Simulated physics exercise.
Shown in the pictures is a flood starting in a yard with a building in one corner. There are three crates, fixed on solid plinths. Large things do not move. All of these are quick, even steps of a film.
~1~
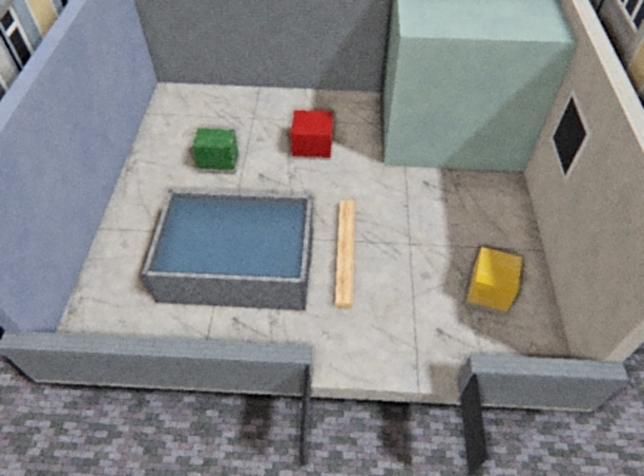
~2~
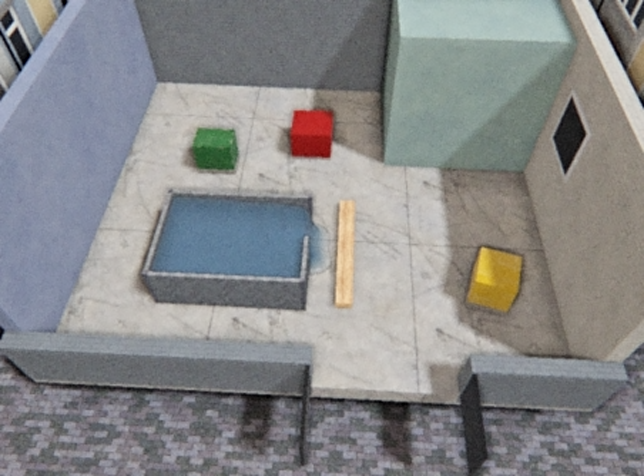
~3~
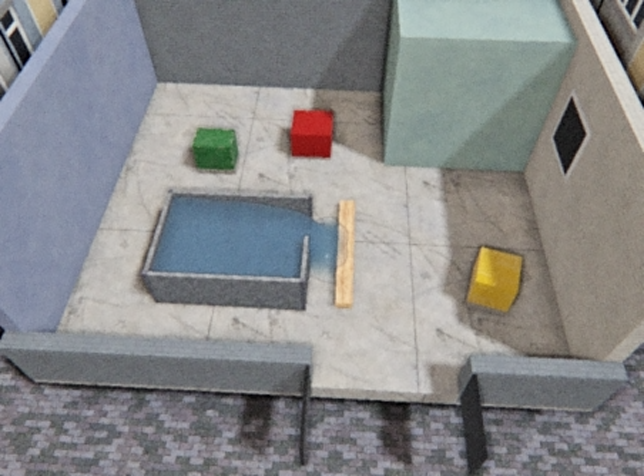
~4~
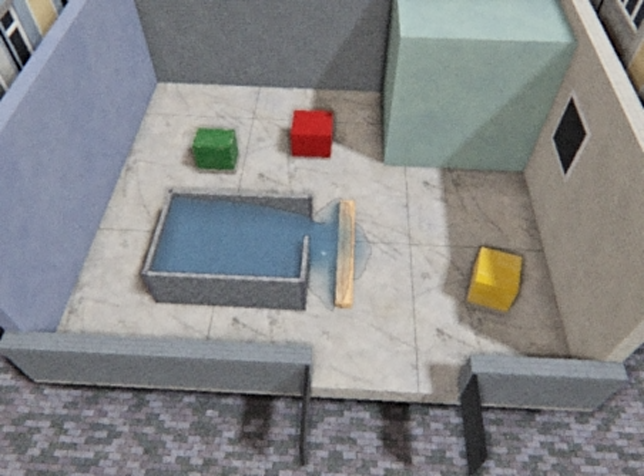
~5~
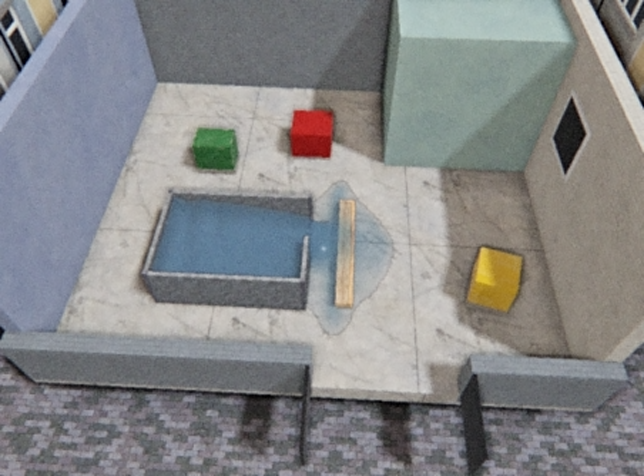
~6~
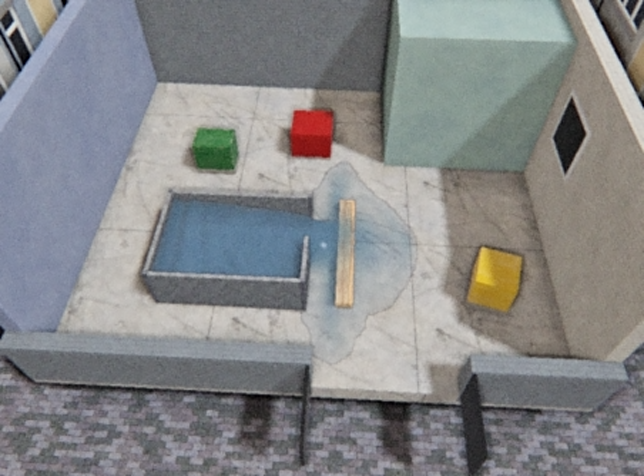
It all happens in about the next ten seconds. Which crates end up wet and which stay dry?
Outcome: The red crate will be hit by the water, the green crate will be spared, the yellow crate will be hit by the water.
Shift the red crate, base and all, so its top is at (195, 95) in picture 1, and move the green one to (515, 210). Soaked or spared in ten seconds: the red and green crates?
The red one is drenched; the green one is drenched.
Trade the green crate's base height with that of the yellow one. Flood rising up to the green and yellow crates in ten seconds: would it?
Green crate: Untouched, yellow crate: Flooded.
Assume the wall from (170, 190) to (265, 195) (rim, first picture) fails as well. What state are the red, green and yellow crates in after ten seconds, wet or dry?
The red crate is reached; the green crate is reached; the yellow crate is not reached.
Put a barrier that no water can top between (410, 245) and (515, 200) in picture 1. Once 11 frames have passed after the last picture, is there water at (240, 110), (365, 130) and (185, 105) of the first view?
As listed: Not flooded, covered, no water.
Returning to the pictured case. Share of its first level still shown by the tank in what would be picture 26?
Roughly 42 percent.
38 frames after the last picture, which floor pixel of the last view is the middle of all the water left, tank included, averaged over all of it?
Centre: Close to (343, 235).
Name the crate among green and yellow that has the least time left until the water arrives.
The yellow one, I say.
A moment on, water covers 30 % of the floor; the red crate water round its plinth, the green crate not reached, the yellow crate water round its plinth.
Next, water covers 50 % of the floor; the red crate water round its plinth, the green crate water round its plinth, the yellow crate water round its plinth.
Then, water covers 55 % of the floor; the red crate water round its plinth, the green crate water round its plinth, the yellow crate water round its plinth.
Later, water covers 75 % of the floor; the red crate water round its plinth, the green crate water round its plinth, the yellow crate water round its plinth.
In the end, water covers 95 % of the floor; the red crate was topped, the green crate stayed above the water, the yellow crate was topped.
